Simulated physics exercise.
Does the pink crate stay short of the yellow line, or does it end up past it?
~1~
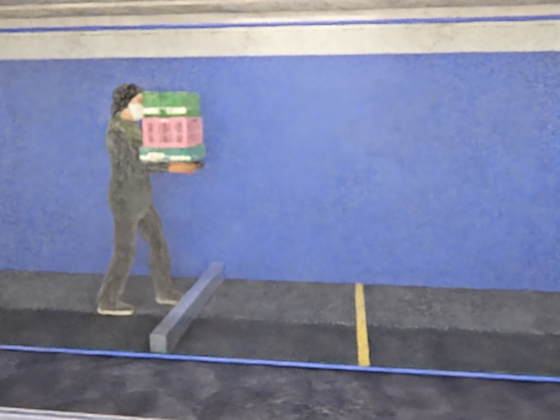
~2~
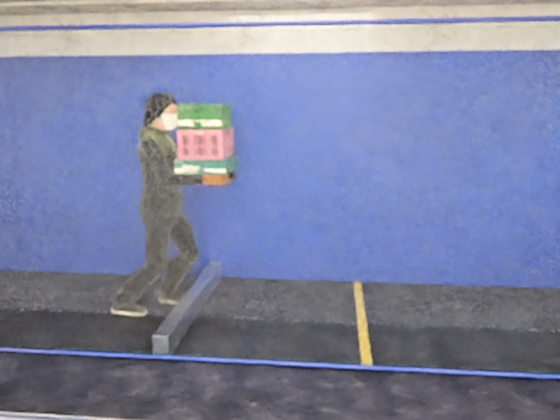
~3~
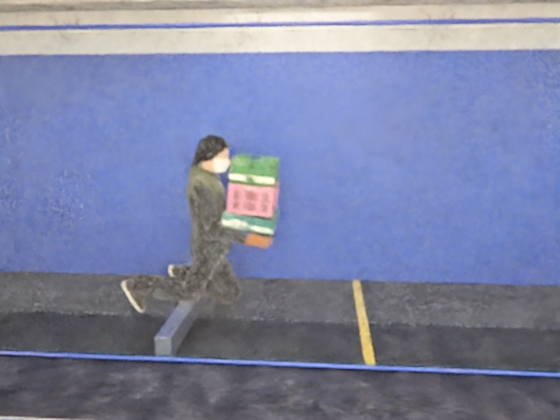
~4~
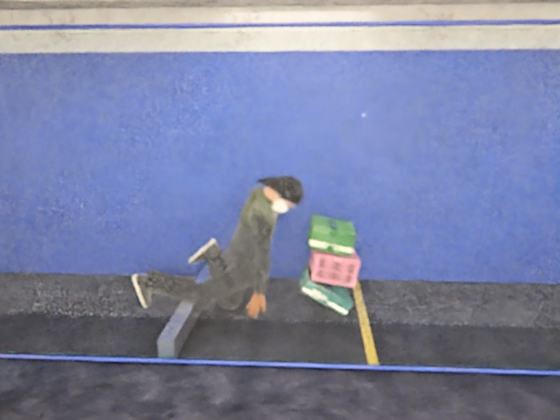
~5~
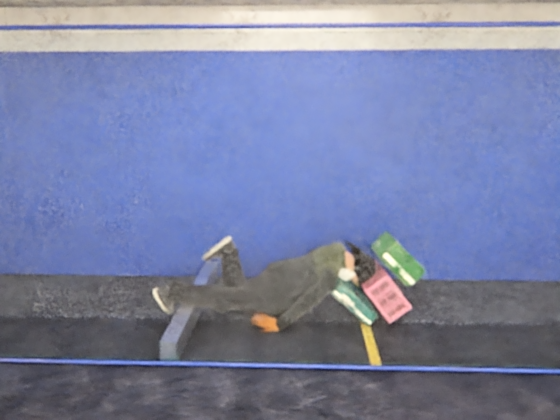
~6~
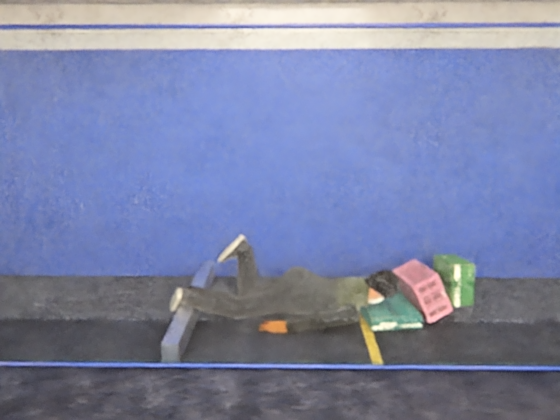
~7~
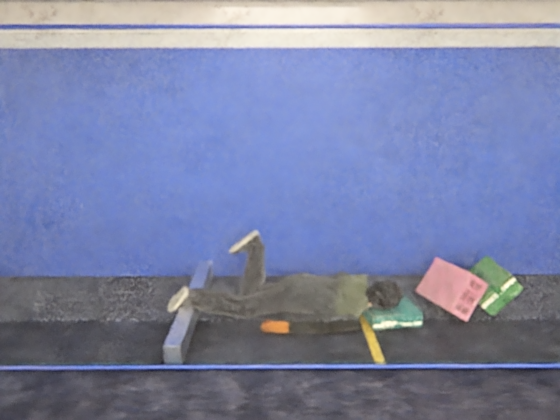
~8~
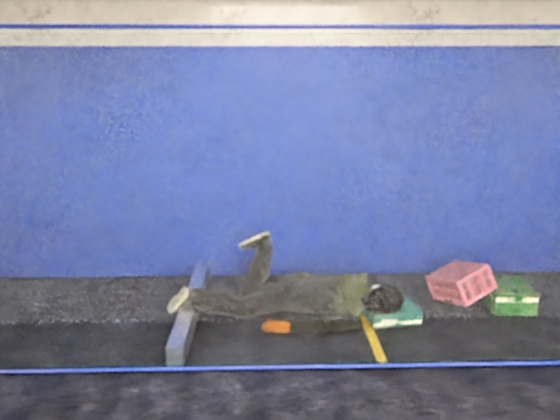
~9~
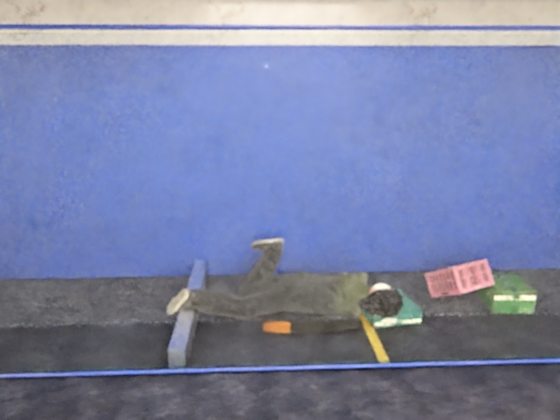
The pink crate ends up past the yellow line, lying on the floor to its right.
